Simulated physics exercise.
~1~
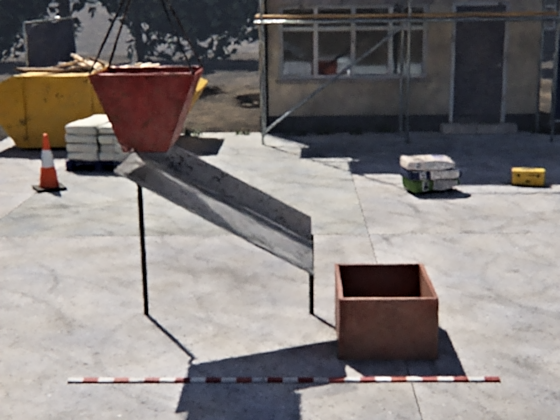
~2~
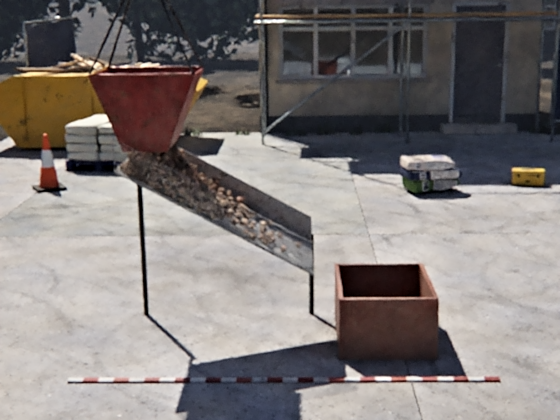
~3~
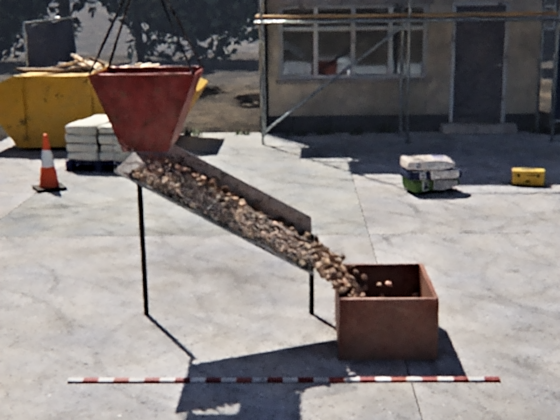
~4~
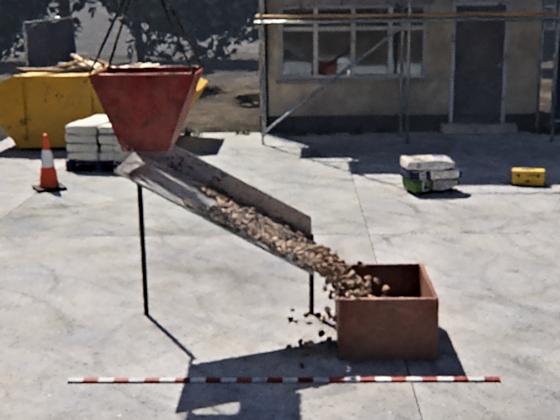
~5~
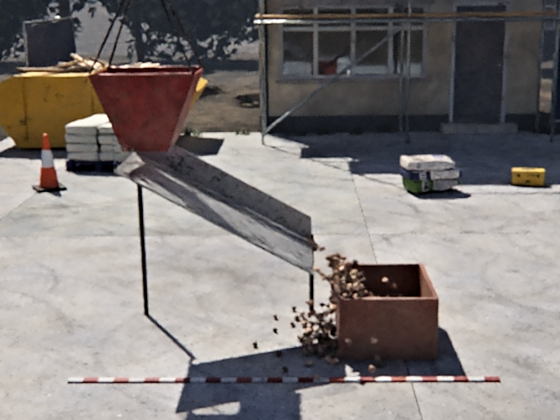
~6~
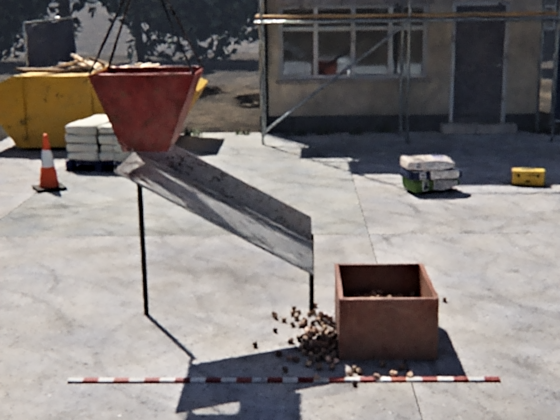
Red skip releasing stones down a sloping steel chute into a reddish-brown bin, some spilling onto the concrete at its left.
